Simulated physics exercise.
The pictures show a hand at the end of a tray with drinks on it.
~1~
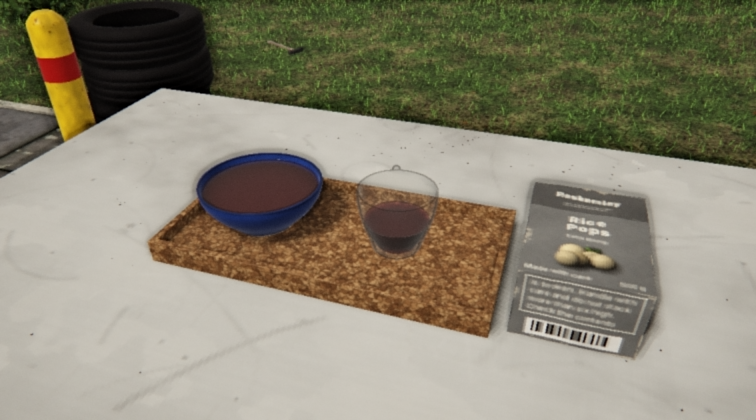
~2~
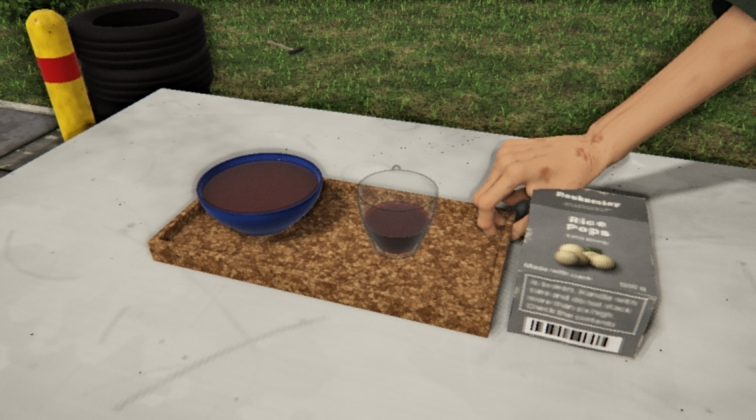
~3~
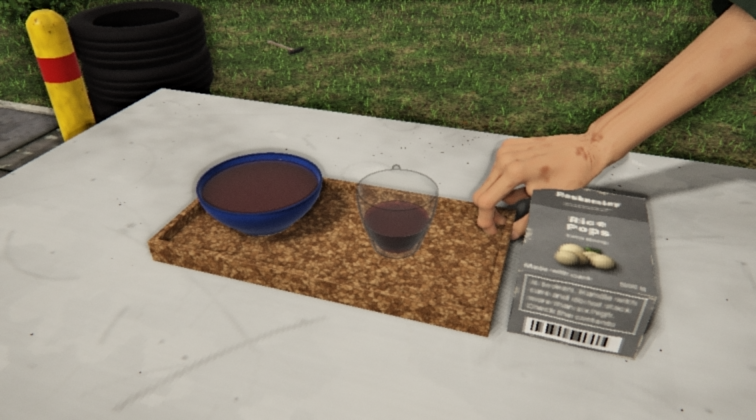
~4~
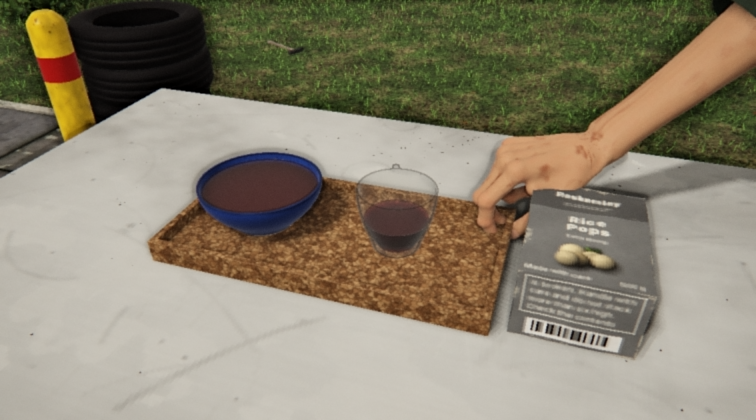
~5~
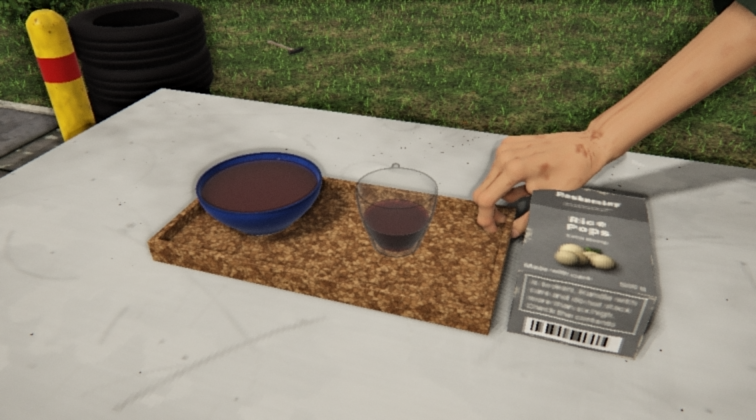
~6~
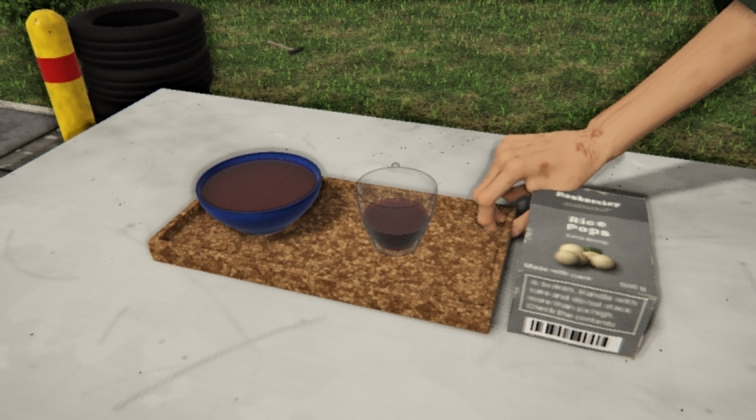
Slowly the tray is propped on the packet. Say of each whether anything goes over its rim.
The bowl loses some; the cup holds.
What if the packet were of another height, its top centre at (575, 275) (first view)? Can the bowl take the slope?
Verdict: Stays dry.
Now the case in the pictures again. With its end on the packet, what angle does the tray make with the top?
Near 13 degrees.
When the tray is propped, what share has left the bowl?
Close to 24 %.
Next, the tray slopes by about 7°; bowl, its rim is dry; cup, its rim is dry.
After that, the tray slopes by about 15°; bowl, it has slopped over; cup, its rim is dry.
Finally, the tray slopes by about 13°, resting on the packet; bowl, it has slopped over; cup, its rim is dry.
